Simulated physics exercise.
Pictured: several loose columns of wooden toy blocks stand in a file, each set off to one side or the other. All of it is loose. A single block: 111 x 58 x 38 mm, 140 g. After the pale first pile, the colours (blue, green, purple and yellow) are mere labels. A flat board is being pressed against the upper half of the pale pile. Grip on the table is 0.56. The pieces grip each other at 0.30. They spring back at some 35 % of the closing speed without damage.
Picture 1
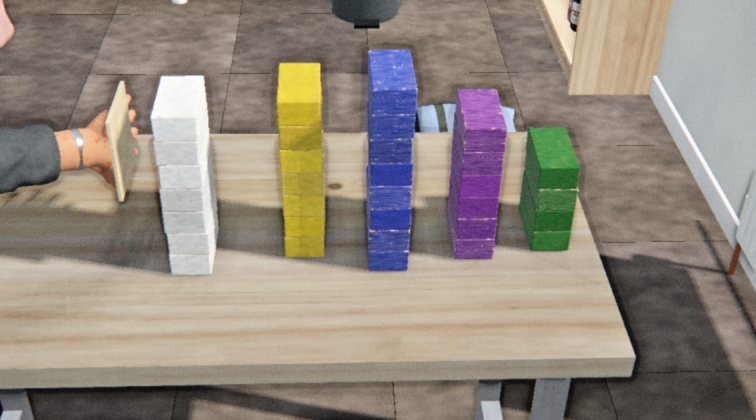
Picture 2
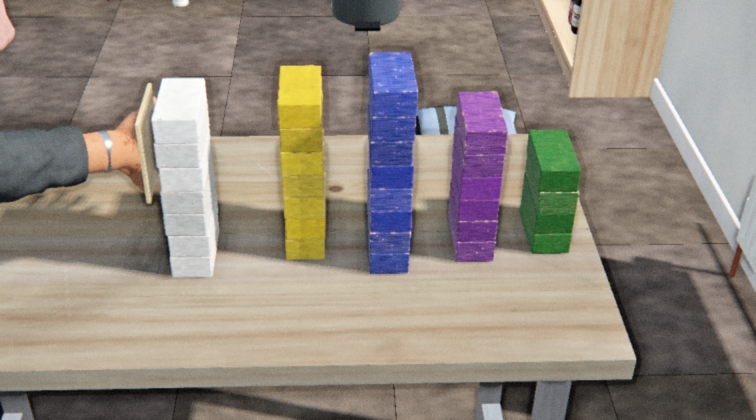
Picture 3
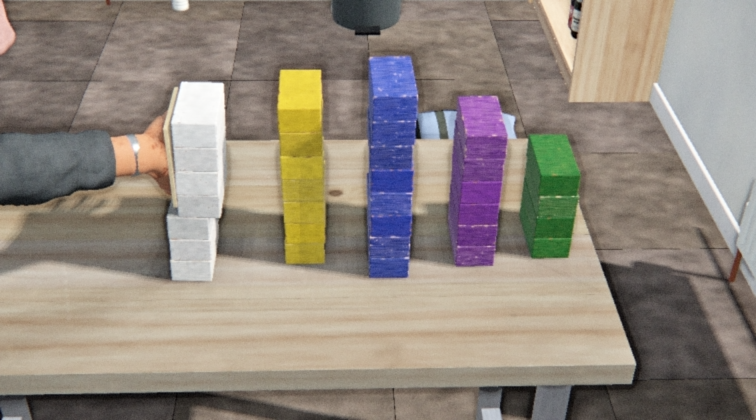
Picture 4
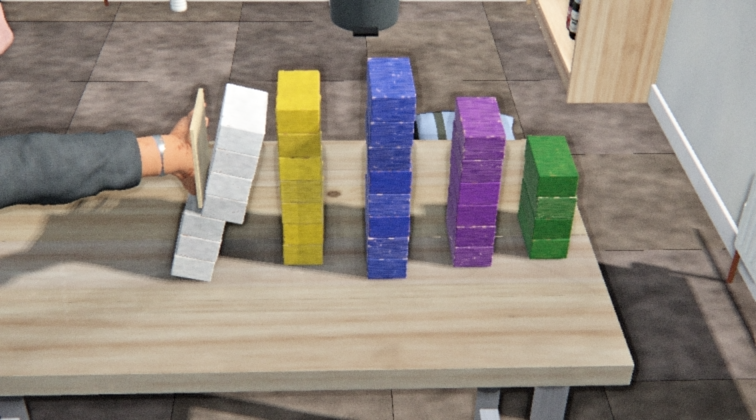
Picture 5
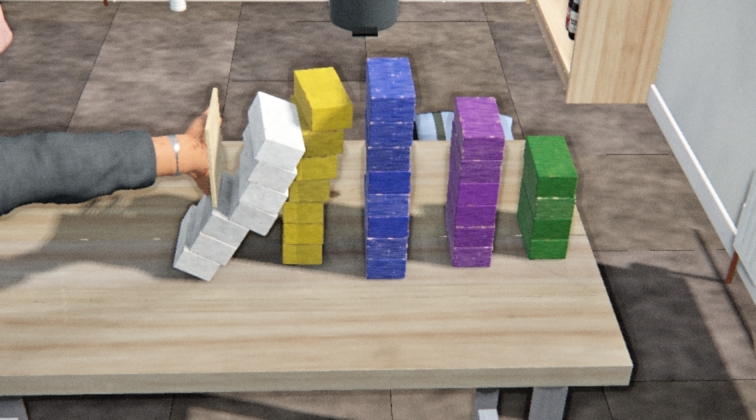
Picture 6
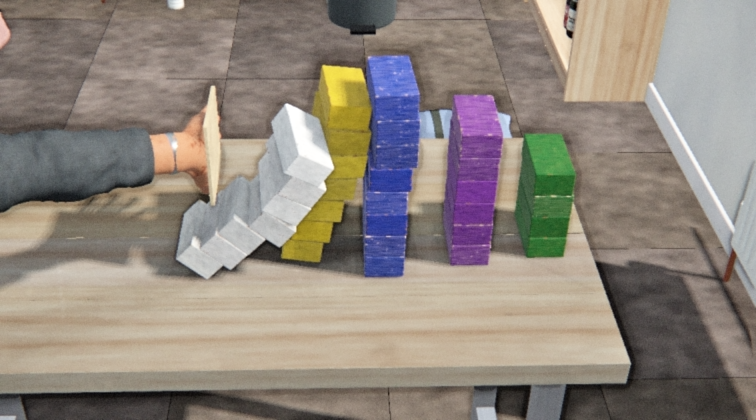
The footage shows a hand pressing a flat board rightward against a white stack of blocks, which shears and leans into the yellow stack, whose upper blocks shift right against the blue one while the purple and green stacks stand still.
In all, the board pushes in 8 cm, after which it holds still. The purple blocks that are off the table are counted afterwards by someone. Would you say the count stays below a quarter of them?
No, it goes past a quarter.
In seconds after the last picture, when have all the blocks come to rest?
Close to 2.5 s.
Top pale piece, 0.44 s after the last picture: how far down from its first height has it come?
Some 16 cm lower.
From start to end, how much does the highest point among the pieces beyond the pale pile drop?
About 19 cm.
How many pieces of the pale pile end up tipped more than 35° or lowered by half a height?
7 of the pale pieces.
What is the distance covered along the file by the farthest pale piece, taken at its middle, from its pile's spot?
Distance along: Near 34 cm.
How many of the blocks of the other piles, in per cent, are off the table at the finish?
Something close to 40 percent of them.
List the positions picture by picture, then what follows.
In the first frame (each place is the centre of the face we see best), board (113, 152) 52 mm short; top purple block (482, 108); top blue block (392, 68); the others all in place.
In the second frame, board (141, 154) 16 mm short; top purple block (482, 111).
In the third frame, board (169, 158) 21 mm in; top purple block (482, 115).
In the fourth frame, board (195, 159) 57 mm in, top of the pale pile leaning 15°; top purple block (480, 116); the others all in place.
In the fifth frame, board (210, 158) 8 cm in, stopped, top of the pale pile leaning 27°; top purple block (479, 116); top yellow block (322, 87) moved 35 mm; 4 have shifted.
In the sixth frame, board (208, 156) 8 cm in, stopped, top of the pale pile leaning 36°; top purple block (478, 114); top yellow block (346, 86) tilted 9°; steepest lean 9°, the block at (346, 168); 10 have shifted.
Then, 0.44 s later than the last frame, 7 of the pale pile down; none of the 6 purple blocks off the table (0 of 25 in all colours); top purple block tilted 20°, 21 mm lower; top yellow block tilted 36°, 8 cm lower.
Then, 1.04 s later than the last frame, 7 of the pale pile down; 3 of the 6 purple blocks off the table (10 of 25 in all colours); top purple block upside down; top blue block upside down.
When it is over, 7 of the pale pile down; 3 of the 6 purple blocks off the table (10 of 25 in all colours); top purple block upside down; top green block upside down. That is 50 per cent.
